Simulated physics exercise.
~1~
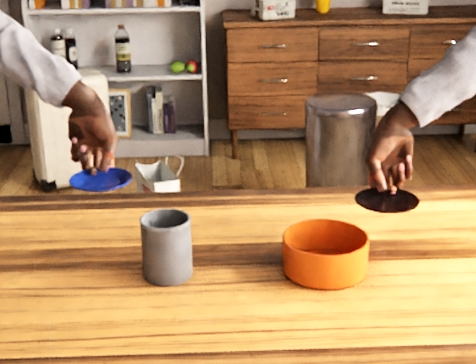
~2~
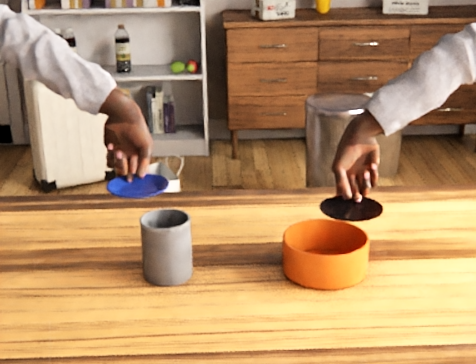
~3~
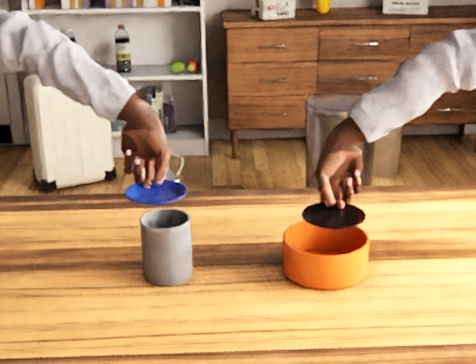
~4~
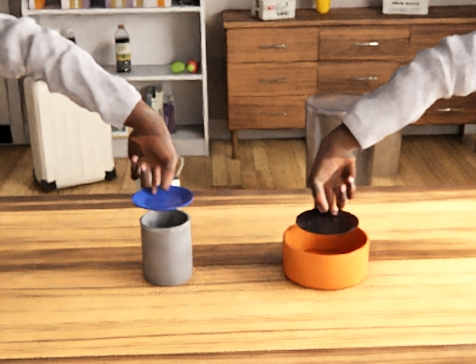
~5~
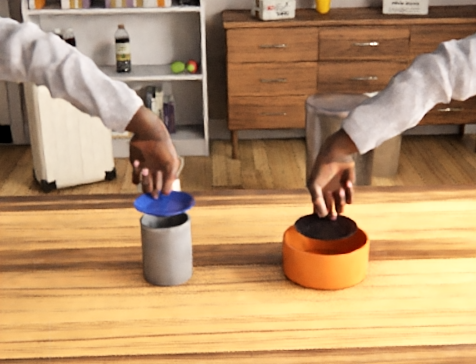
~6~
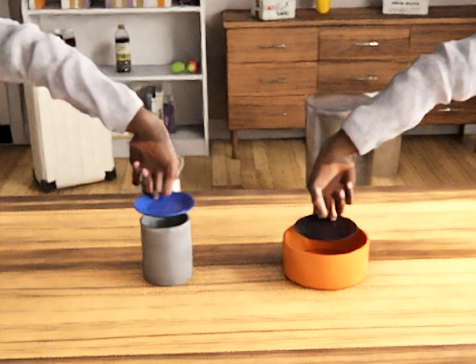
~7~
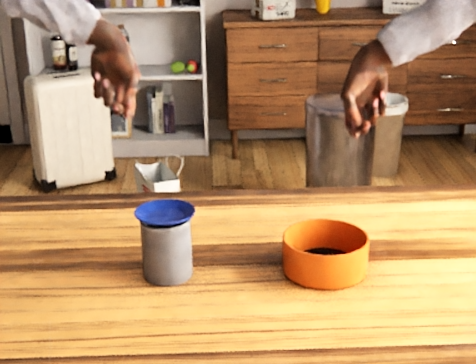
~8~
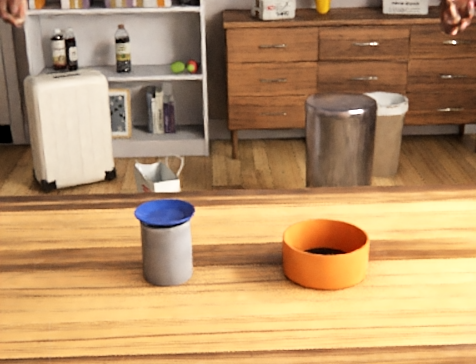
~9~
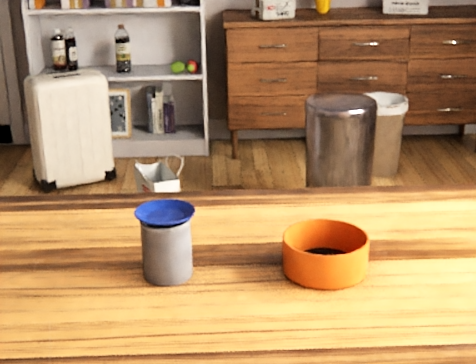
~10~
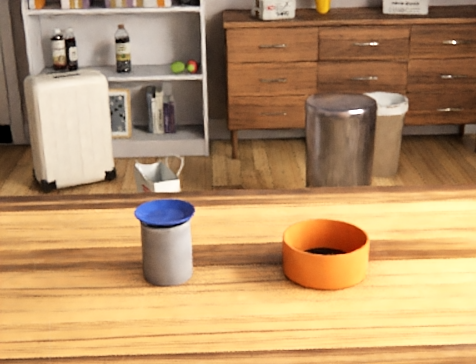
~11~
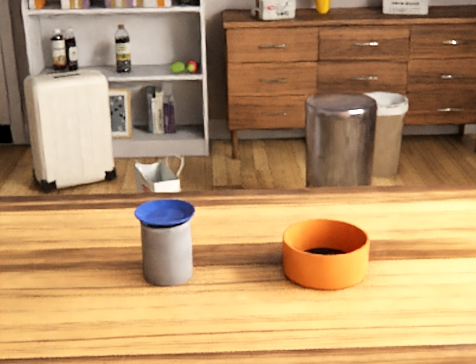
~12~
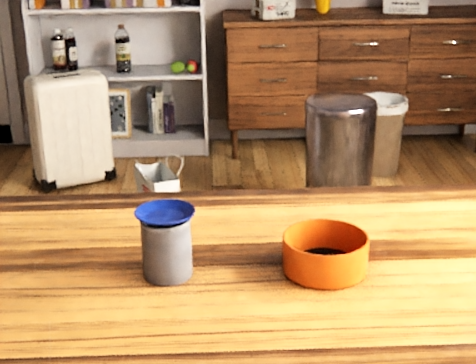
At first, two hands hold flat discs above a wooden table, a blue saucer on the left and a black plate on the right, with a gray jar and a wide orange pot standing below. The hands move inward and bring each disc over its container. They lower the discs to the openings and pause there briefly. Then both hands let go and draw back out of view. The blue saucer stays on the rim of the gray jar, covering it, while the black plate drops past the orange rim and ends up lying inside the pot.
